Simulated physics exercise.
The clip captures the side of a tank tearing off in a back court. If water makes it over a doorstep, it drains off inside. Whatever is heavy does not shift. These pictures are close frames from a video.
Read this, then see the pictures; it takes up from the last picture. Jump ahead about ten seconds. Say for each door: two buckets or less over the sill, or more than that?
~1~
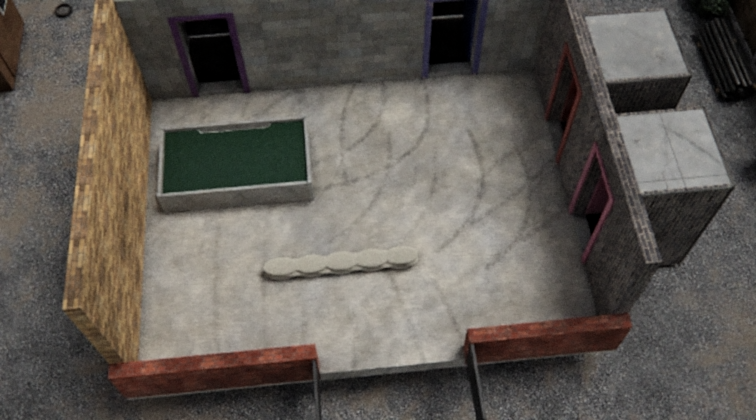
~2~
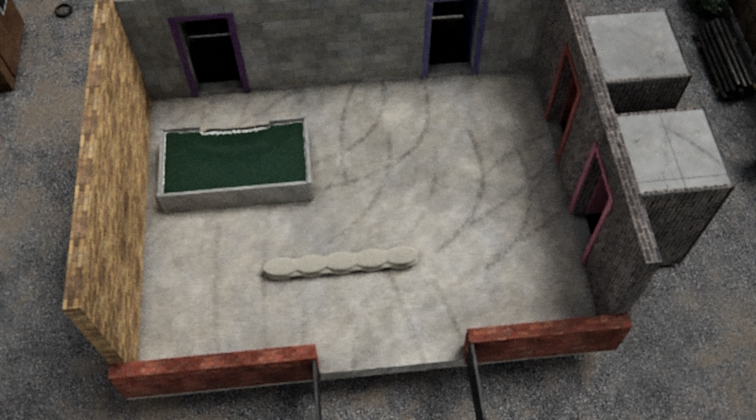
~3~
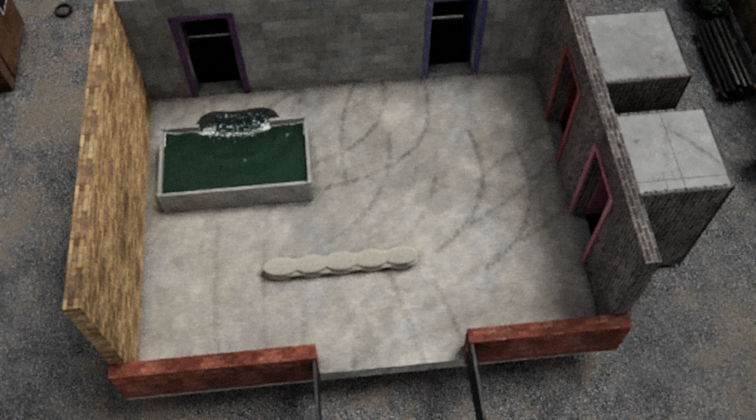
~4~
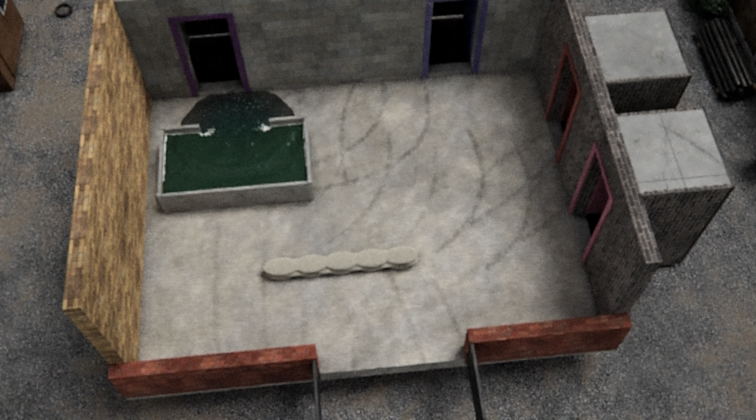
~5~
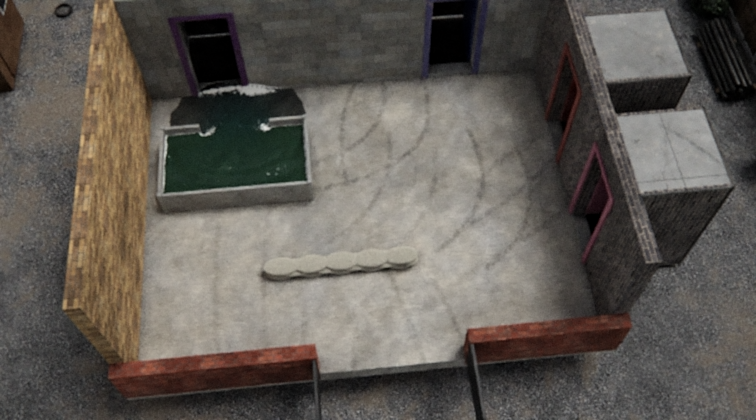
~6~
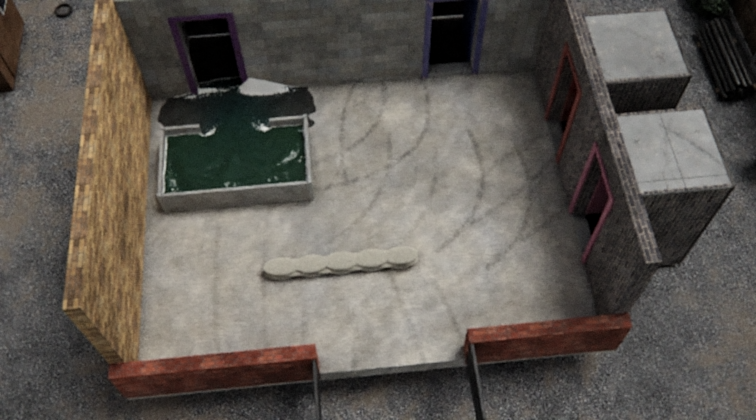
Result: The purple door exceeds the allowance there. The red door exceeds the allowance there. The pink door keeps inside the allowance there. The blue door keeps inside the allowance there.
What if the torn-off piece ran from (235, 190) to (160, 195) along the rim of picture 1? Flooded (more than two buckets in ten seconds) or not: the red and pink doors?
Lab note - red door stays short of it, pink door tops the mark.
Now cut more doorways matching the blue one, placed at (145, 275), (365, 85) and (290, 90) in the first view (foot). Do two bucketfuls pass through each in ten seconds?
First stays short of it, second stays short of it, third crosses the line.
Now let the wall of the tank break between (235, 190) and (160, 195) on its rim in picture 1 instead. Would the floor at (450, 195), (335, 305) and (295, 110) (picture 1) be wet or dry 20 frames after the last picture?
Unwetted, submerged, unwetted.
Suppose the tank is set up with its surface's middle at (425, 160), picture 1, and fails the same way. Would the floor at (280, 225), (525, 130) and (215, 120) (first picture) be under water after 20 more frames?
Log: No flood; flood; flood.
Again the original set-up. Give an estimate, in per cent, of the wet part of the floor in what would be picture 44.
About 50 per cent.
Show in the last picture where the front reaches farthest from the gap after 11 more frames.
I would point to (441, 82).
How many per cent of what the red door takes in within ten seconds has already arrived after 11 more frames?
Near 0 %, I'd say.
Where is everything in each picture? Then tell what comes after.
In the first picture, still water in the water tank at (235, 157).
In the second picture, the front is at a hidden place, out from the gap on the water tank's far side.
In the third picture, the front is at (204, 121), out from the gap on the water tank's far side.
In the fourth picture, water pours out on the water tank's far side and has run to (259, 92).
In the fifth picture, water pours out on the water tank's far side and has run to (189, 98).
In the sixth picture, the front is at (304, 89), out from the gap on the water tank's far side.
A moment on, water covers 10 % of the floor; the purple door far over two buckets in, the red door not reached, the pink door not reached, the blue door not reached.
Next, water covers 15 % of the floor; the purple door far over two buckets in, the red door not reached, the pink door not reached, the blue door not reached.
Then, water covers 35 % of the floor; the purple door far over two buckets in, the red door not reached, the pink door not reached, the blue door wet at the sill, nothing in.
Later, water covers 50 % of the floor; the purple door far over two buckets in, the red door under two buckets in, the pink door wet at the sill, nothing in, the blue door wet at the sill, nothing in.
In the end, water covers 70 % of the floor; the purple door far over two buckets in, the red door over two buckets in, the pink door wet at the sill, nothing in, the blue door wet at the sill, nothing in.
